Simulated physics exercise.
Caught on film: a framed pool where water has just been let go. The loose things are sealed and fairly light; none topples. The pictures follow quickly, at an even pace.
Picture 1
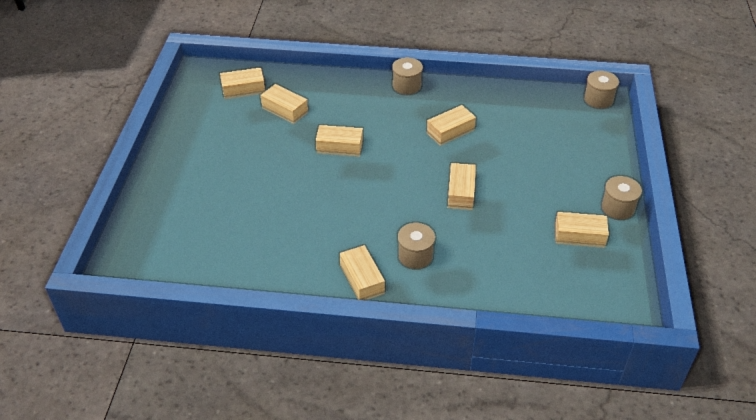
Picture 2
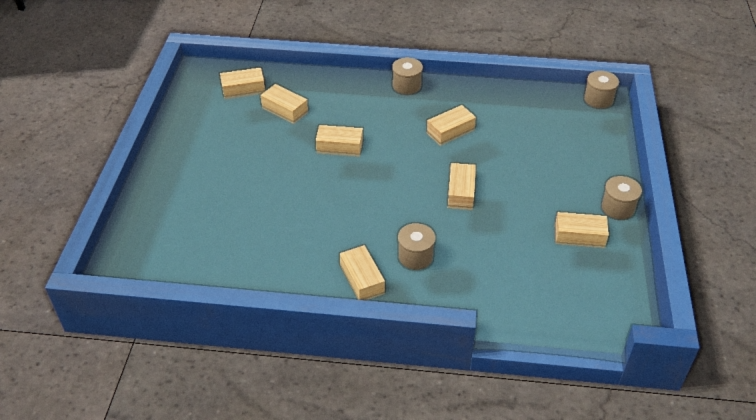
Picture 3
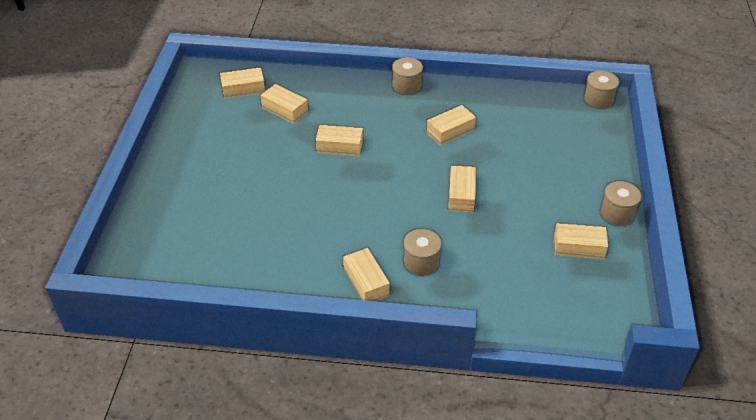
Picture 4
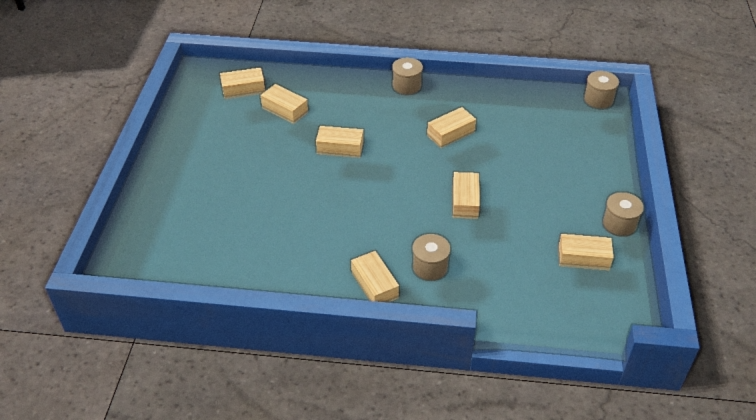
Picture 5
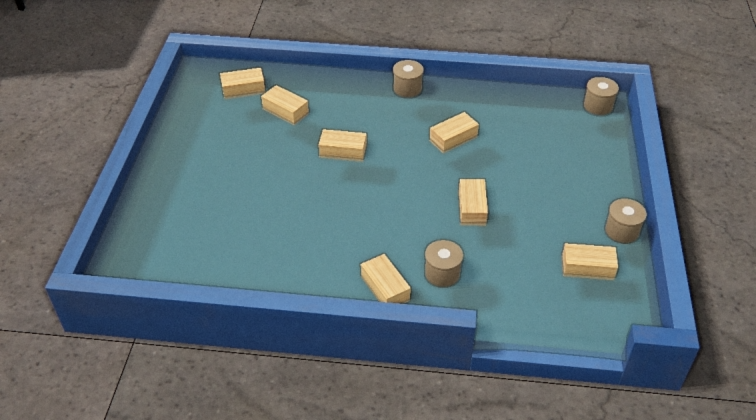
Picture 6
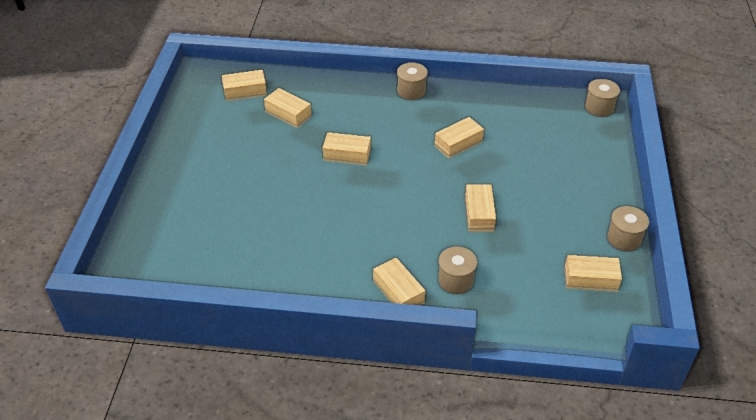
Wooden blocks and round tubs floating in a blue-framed pool, drifting slowly toward the front right after a wall section opens.
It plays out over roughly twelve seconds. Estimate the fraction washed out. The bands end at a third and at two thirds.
It is from one to two thirds.
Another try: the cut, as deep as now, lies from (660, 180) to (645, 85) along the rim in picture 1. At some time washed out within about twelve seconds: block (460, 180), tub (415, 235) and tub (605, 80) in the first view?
As listed: Out, left behind, out.
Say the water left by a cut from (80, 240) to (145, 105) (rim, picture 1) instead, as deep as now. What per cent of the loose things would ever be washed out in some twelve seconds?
Close to 30 %.
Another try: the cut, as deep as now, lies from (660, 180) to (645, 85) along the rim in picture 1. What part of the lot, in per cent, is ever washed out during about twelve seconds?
About 50 per cent.
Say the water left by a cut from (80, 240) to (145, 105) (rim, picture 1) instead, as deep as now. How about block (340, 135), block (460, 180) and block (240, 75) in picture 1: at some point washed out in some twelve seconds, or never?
One after the other: Through, no, through.
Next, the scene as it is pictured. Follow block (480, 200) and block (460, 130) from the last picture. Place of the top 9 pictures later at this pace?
At about (521, 260) and (479, 148).
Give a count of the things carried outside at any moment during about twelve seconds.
That makes 5.
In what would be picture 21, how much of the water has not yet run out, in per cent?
Close to 76 %.
A moment on, 0 of 11 are out; 11 afloat.
Next, 3 of 11 are out; 8 afloat.
Later, 5 of 11 are out; 6 afloat.
In the end, 5 of 11 are out; 6 afloat.
